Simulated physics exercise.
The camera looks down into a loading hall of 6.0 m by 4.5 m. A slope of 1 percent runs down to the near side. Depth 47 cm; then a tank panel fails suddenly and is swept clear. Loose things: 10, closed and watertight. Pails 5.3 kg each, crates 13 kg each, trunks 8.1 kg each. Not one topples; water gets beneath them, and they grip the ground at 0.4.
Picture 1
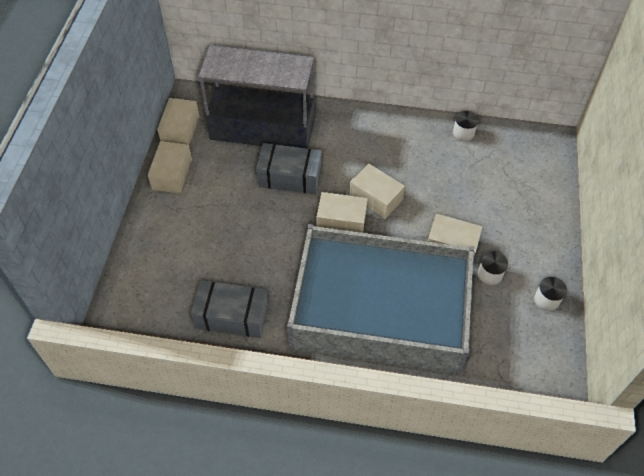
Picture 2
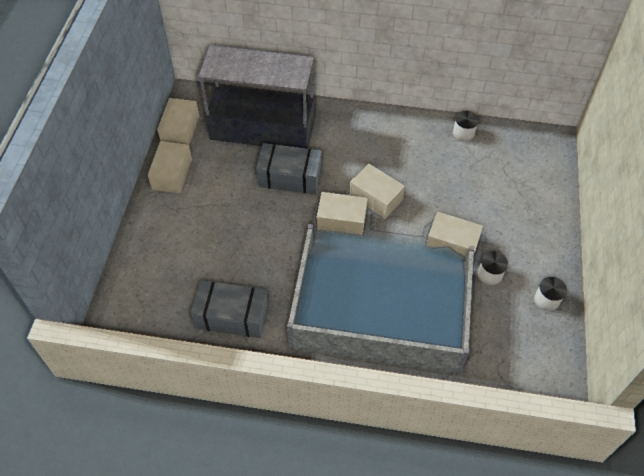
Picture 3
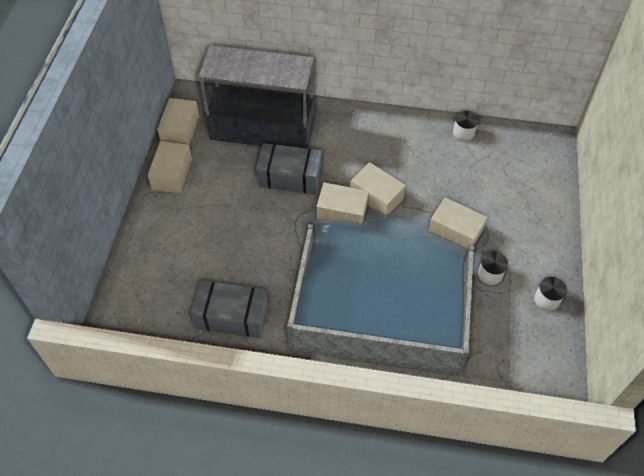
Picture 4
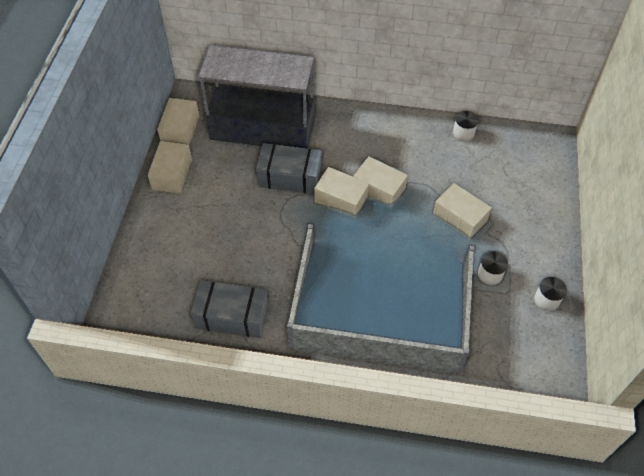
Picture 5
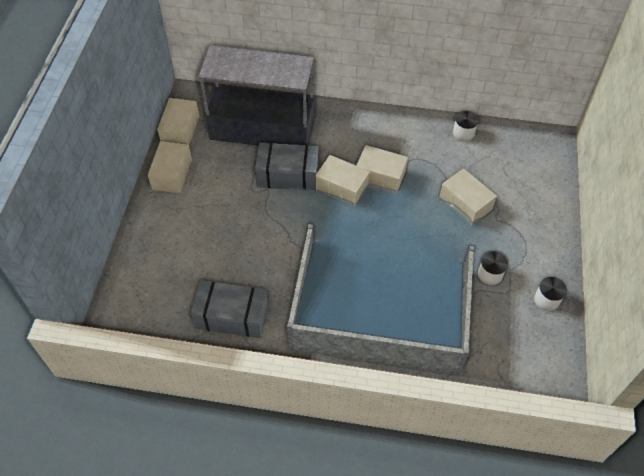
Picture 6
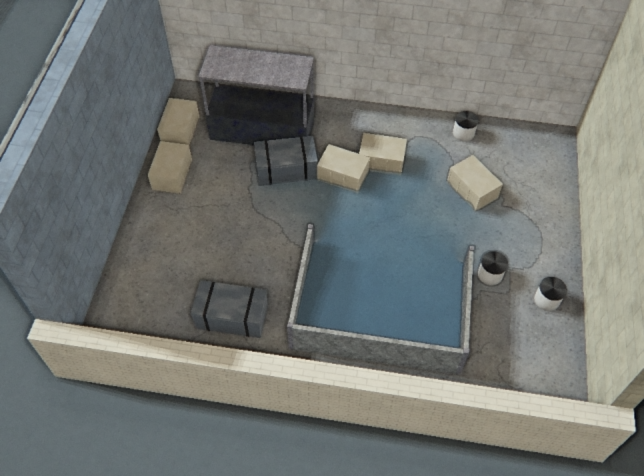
A walled yard held a tank of blue water whose far side opened, and water spread across the floor, pushing three pale crates back and outward before a dark trunk behind them shifted slightly.
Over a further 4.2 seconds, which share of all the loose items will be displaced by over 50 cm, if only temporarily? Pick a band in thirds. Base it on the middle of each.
Band: Two thirds or above.
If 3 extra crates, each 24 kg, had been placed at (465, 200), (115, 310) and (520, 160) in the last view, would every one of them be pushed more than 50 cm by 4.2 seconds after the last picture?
One by one they come out larger, lesser, larger.
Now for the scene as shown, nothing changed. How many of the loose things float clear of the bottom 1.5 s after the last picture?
It comes to 4.
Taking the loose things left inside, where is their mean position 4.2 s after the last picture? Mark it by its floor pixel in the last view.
They're centred close to (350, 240).
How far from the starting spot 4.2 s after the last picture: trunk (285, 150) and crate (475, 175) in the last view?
200 cm; 200 cm.
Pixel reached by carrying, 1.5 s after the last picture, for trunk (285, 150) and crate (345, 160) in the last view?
(236, 149) and (336, 101), roughly.
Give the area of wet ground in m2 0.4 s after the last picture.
My estimate is roughly 10.5 m2.
Then, 0.4 s after the last picture 3 of 10 are over 50 cm from their spots; 0 afloat.
Then, 1.5 s after the last picture 5 of 10 are over 50 cm from their spots; 4 afloat.
Then, 2.8 s after the last picture 5 of 10 are over 50 cm from their spots; 5 afloat.
Then, 4.2 s after the last picture 7 of 10 are over 50 cm from their spots, and 7 have been at some point; 3 afloat.
